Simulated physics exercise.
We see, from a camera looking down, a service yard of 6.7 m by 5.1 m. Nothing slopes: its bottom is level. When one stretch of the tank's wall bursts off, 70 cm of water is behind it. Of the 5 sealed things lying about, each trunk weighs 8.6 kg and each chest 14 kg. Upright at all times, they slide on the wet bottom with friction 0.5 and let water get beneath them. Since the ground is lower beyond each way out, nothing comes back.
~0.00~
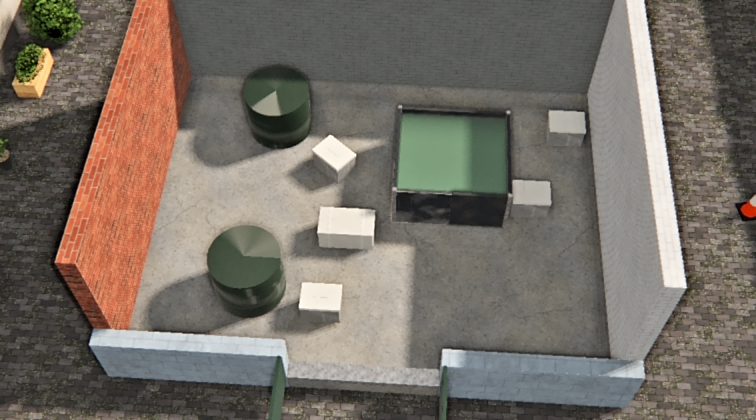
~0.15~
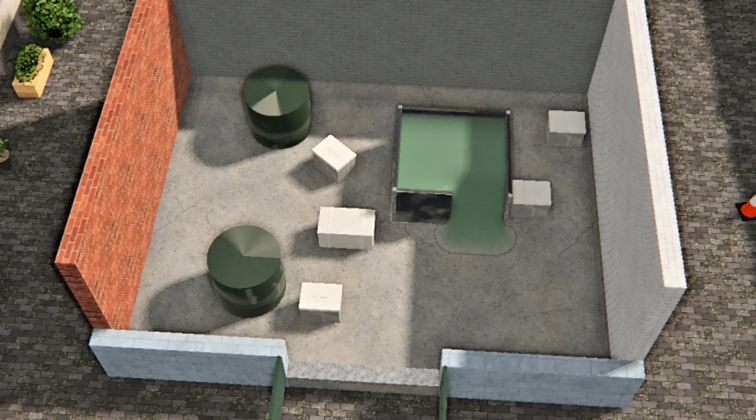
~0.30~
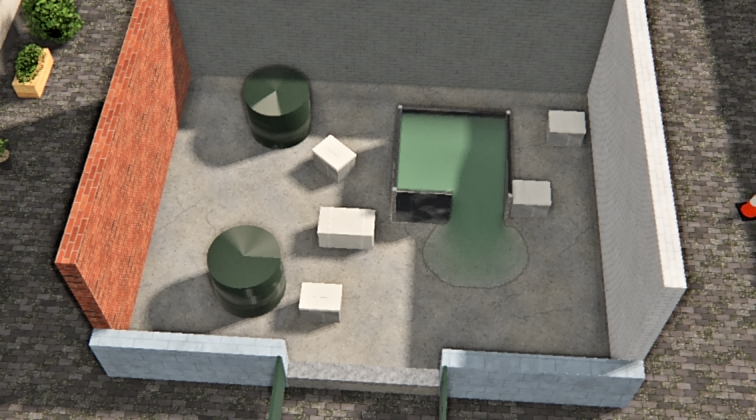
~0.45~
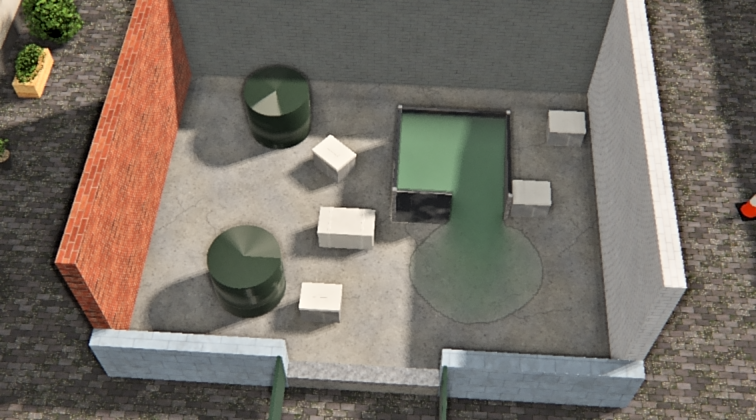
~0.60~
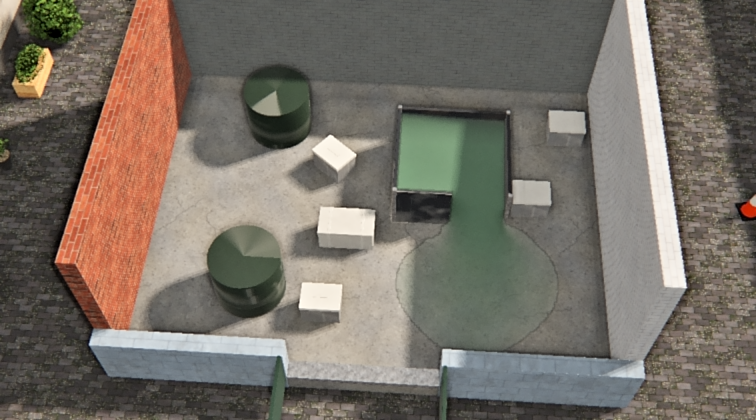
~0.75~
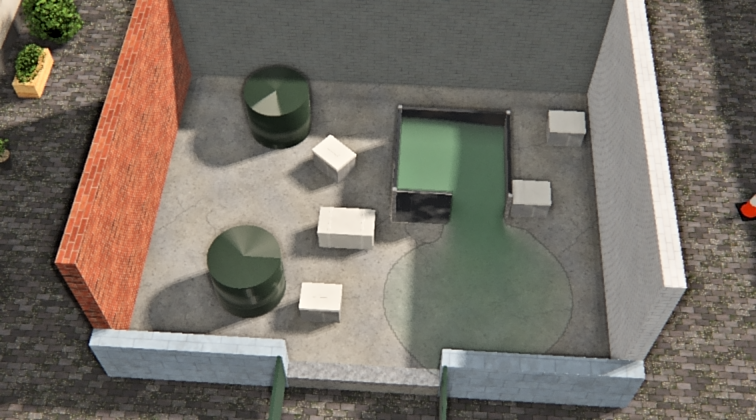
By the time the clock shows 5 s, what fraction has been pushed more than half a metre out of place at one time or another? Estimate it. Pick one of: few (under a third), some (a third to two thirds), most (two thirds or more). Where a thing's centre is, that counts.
Some.
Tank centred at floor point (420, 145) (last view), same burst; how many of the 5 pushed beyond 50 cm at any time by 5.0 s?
The answer would then be 0.
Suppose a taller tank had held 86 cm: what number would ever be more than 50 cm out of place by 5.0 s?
2.
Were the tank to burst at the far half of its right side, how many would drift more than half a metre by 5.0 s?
The count would be 1.
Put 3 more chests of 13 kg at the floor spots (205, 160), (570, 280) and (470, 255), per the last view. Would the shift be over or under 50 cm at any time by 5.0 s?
Order as listed: Inside half a metre / beyond half a metre / beyond half a metre.
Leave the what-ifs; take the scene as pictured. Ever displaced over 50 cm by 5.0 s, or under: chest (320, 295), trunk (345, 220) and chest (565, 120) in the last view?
Result, in order: Undershooting / undershooting / overshooting.
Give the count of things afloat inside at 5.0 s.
Count: 1.
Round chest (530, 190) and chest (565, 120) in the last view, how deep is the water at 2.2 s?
0 and 0 cm.
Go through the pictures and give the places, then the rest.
In the first picture, a trunk at (346, 221), on the bottom; a chest at (567, 121) rests on the ground; 2.4 m2 under water; 0 of 5 have shifted.
In the second picture, a trunk at (346, 221), on the bottom; a chest at (567, 121) rests on the ground; 3.0 m2 under water; 0 of 5 have shifted.
In the third picture, a trunk at (346, 221) rests on the ground; a chest at (567, 121) rests on the ground; 3.8 m2 under water; 0 of 5 have shifted.
In the fourth picture, a trunk at (346, 221) rests on the ground; a chest at (567, 121) rests on the ground; water covers 4.8 m2; 0 of 5 have shifted.
In the fifth picture, a trunk at (346, 221), on the bottom; a chest at (567, 121), on the bottom; water covers 6.1 m2; 0 of 5 have shifted.
In the sixth picture, a trunk at (346, 221), on the bottom; a chest at (567, 121) rests on the ground; 7.3 m2 under water; 0 of 5 have shifted.
After 1.1 s 0 of 5 are over 50 cm from their spots; 0 afloat.
After 2.2 s 0 of 5 are over 50 cm from their spots; 0 afloat.
After 3.5 s 0 of 5 are over 50 cm from their spots; 0 afloat.
After 5.0 s 2 of 5 are over 50 cm from their spots, and 2 have been at some point; 1 afloat.
